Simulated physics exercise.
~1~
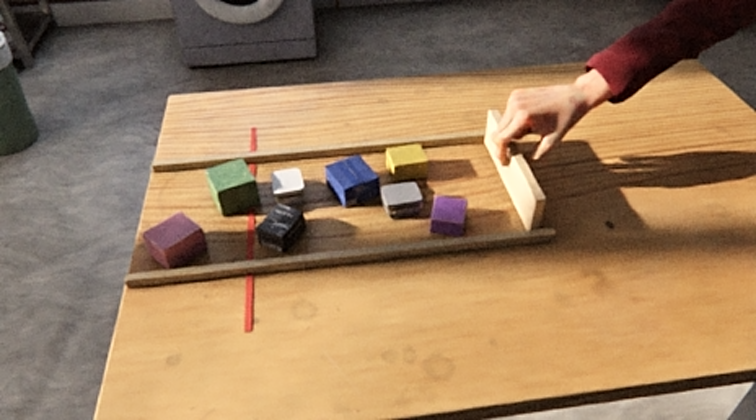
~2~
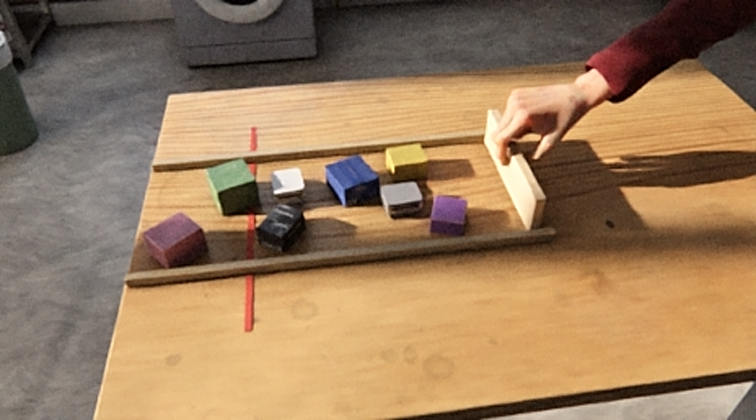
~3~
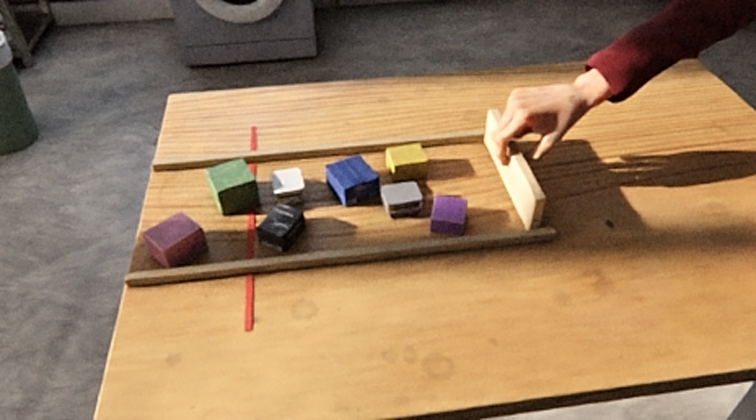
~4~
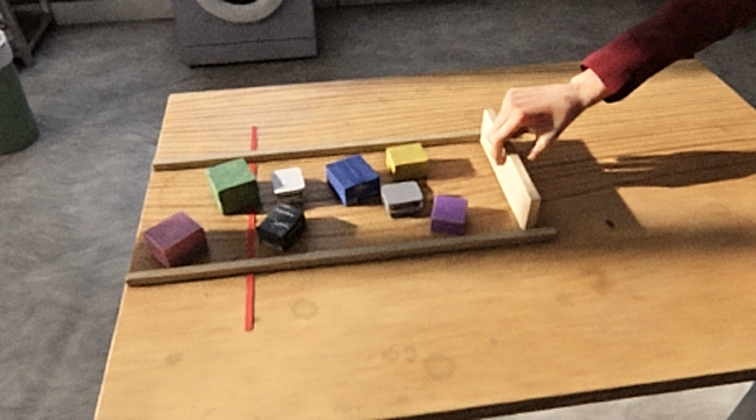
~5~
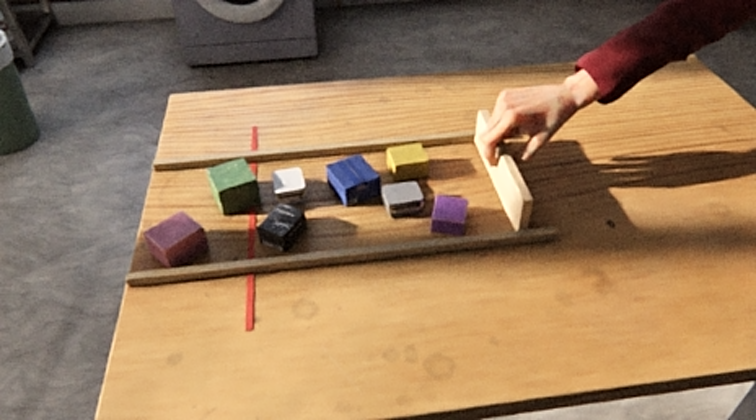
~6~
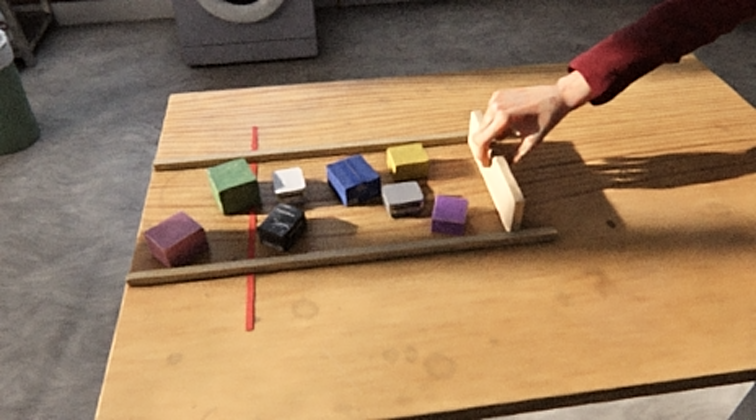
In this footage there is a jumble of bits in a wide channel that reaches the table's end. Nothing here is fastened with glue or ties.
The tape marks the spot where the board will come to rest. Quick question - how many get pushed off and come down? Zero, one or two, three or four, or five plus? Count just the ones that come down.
One or two, I'd say.
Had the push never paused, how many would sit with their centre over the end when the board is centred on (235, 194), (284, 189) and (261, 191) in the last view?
Over the end: 1, 0, 1.
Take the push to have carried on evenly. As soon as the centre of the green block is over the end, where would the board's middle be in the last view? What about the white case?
At (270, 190) for the green block; at (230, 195) for the white case.
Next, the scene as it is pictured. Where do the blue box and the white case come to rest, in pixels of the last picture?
The blue box finishes at (196, 199); the white case finishes at (160, 208).
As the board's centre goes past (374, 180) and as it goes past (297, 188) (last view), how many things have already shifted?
First position 5; second position 7.
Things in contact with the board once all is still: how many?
The count in contact is 3.
A little later, none off yet; pink block at rest near (177, 240); green block at rest near (234, 186); black box at rest near (283, 227).
Next, none off yet; pink block at rest near (177, 240); green block shifted about its own width near (195, 193); black box shifted a little near (268, 230).
When it is over, the number that fall off is one or two; down, green block.
